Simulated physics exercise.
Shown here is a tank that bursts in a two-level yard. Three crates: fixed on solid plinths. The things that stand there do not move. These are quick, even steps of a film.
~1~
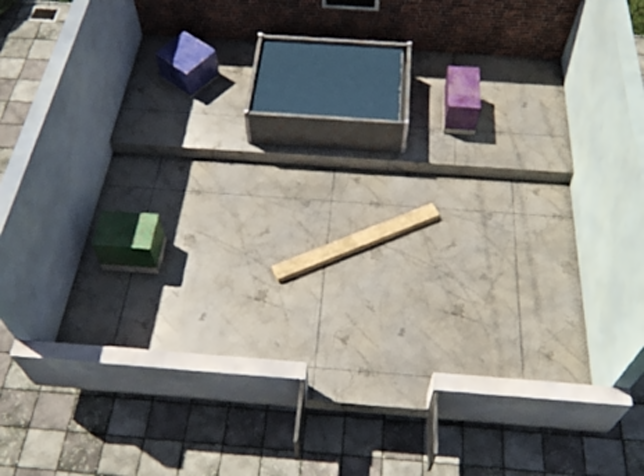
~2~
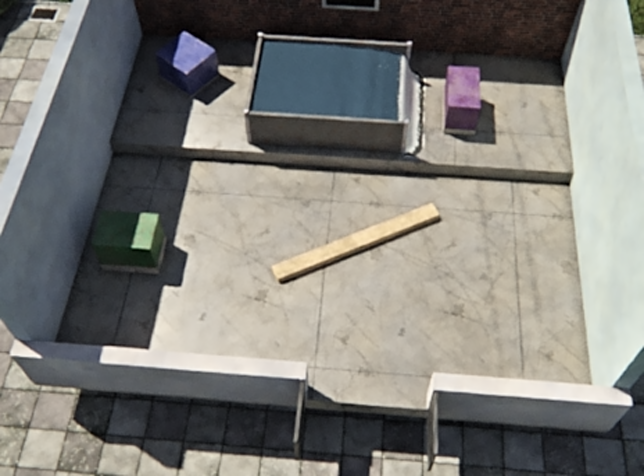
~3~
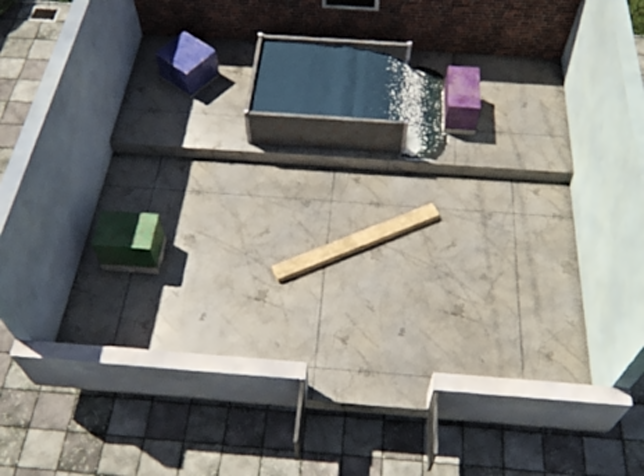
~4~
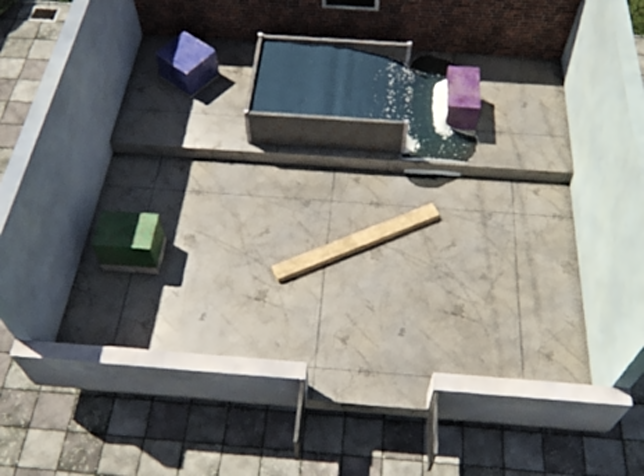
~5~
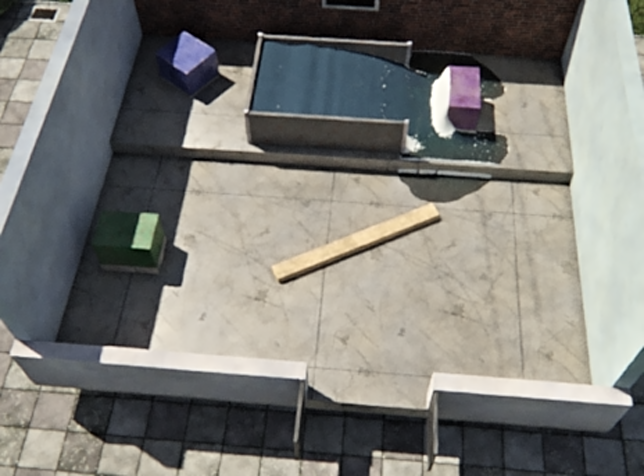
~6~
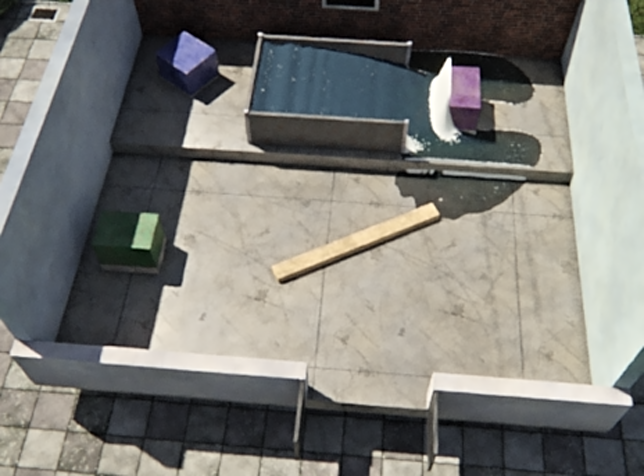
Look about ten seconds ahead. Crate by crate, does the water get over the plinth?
The blue crate will be a wet one; the purple crate will be a wet one; the green crate will be a dry one.
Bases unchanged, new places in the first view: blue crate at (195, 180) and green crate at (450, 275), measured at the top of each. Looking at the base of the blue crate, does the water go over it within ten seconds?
As for blue crate, it gets flooded.
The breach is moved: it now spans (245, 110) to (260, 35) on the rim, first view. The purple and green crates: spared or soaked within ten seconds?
So the purple crate remains untouched while the green crate goes wet.
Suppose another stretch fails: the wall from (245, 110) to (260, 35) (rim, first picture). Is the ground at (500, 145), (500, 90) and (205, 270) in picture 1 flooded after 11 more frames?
Going through them in turn: Still unsoaked, then still unsoaked, then still unsoaked.
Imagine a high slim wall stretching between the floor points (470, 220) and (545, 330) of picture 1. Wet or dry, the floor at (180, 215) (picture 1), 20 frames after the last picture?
My call: Spared.
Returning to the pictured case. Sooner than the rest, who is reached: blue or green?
The blue-painted one comes first.
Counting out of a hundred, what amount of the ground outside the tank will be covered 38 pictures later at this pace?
I'd say 70 per cent.
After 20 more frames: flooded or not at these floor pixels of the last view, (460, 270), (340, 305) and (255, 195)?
One after the other: Covered, no water, dry.
A moment on, water covers 20 % of the floor; the blue crate not reached, the purple crate water round its plinth, the green crate not reached.
Next, water covers 35 % of the floor; the blue crate not reached, the purple crate water round its plinth, the green crate not reached.
Then, water covers 45 % of the floor; the blue crate water round its plinth, the purple crate water round its plinth, the green crate not reached.
Later, water covers 70 % of the floor; the blue crate water round its plinth, the purple crate water round its plinth, the green crate not reached.
In the end, water covers 85 % of the floor; the blue crate was topped, the purple crate was topped, the green crate stayed above the water.
